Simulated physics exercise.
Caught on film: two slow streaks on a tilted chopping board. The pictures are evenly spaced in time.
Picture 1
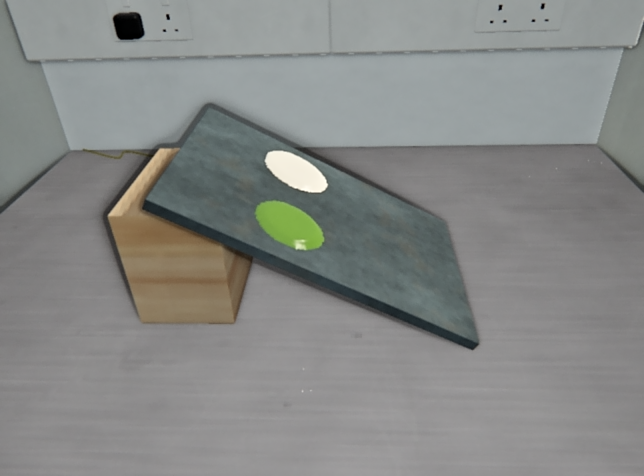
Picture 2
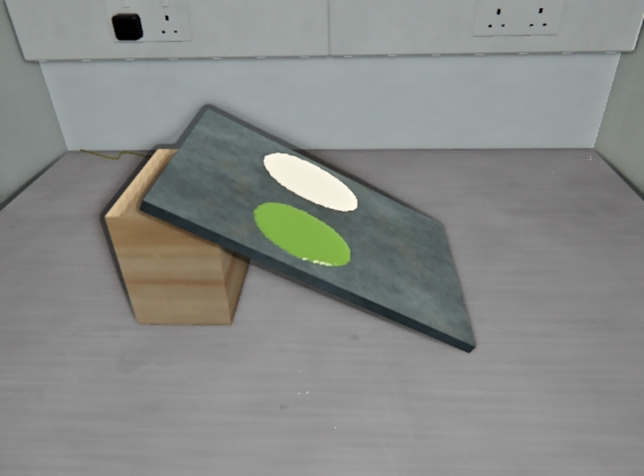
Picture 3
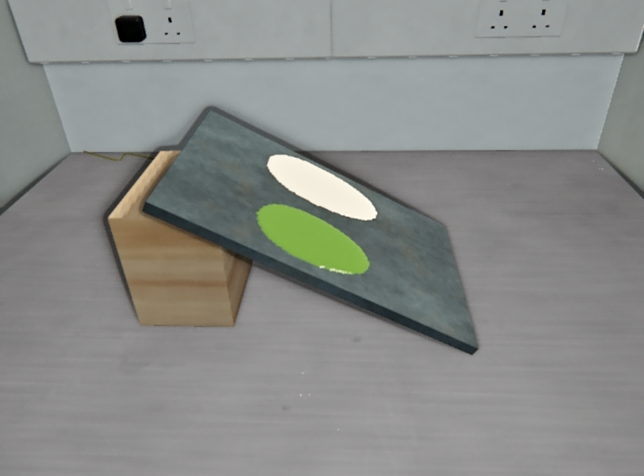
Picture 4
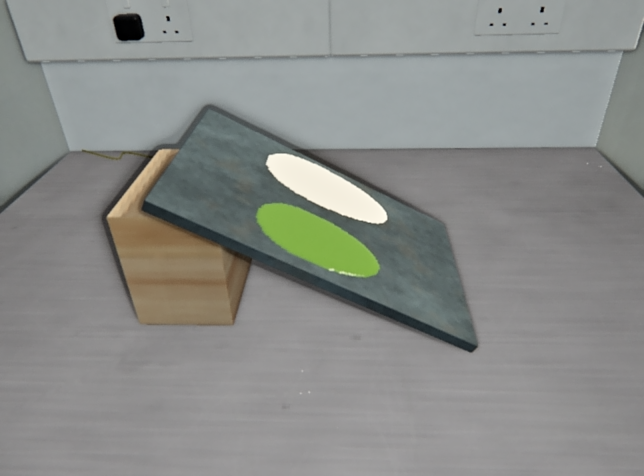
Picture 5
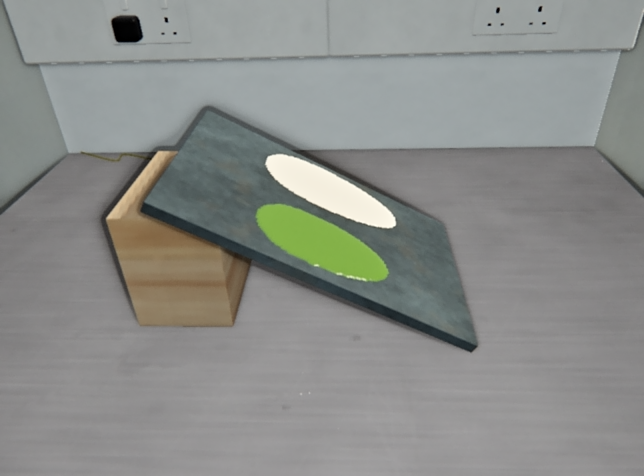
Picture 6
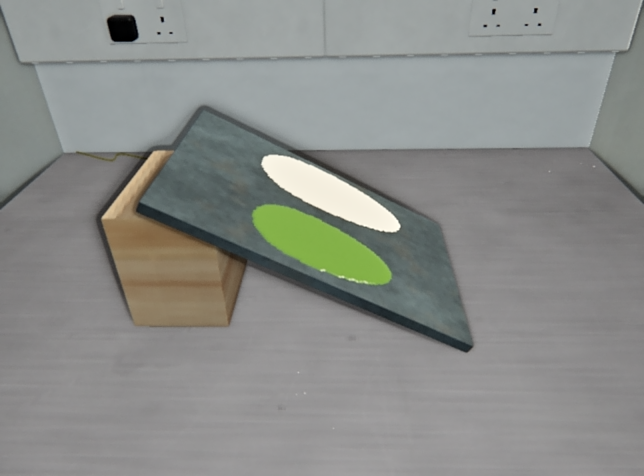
A tilted dark board rests on a wooden block as white and green streaks lengthen slowly down it.
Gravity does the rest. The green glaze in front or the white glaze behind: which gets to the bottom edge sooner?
The farther one.
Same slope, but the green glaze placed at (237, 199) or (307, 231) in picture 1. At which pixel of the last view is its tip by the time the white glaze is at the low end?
Around (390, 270) in the first try, (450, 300) in the second.
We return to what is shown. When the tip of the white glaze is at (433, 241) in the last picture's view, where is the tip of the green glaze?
Roughly at (421, 287).
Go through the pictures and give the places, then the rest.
In the first picture, tip of the green glaze half way down; tip of the white glaze (319, 181) half way down.
In the second picture, tip of the green glaze (342, 249) half way down; tip of the white glaze half way down.
In the third picture, tip of the green glaze half way down; tip of the white glaze (367, 207) three quarters of the way down.
In the fourth picture, tip of the green glaze (369, 261) three quarters of the way down; tip of the white glaze three quarters of the way down.
In the fifth picture, tip of the green glaze three quarters of the way down; tip of the white glaze (388, 216) three quarters of the way down.
In the sixth picture, tip of the green glaze (383, 270) three quarters of the way down; tip of the white glaze three quarters of the way down.
A moment on, the green glaze is three quarters of the way down; the white glaze is close to the edge.
When it is over, the green glaze is close to the edge; the white glaze is at the low edge.
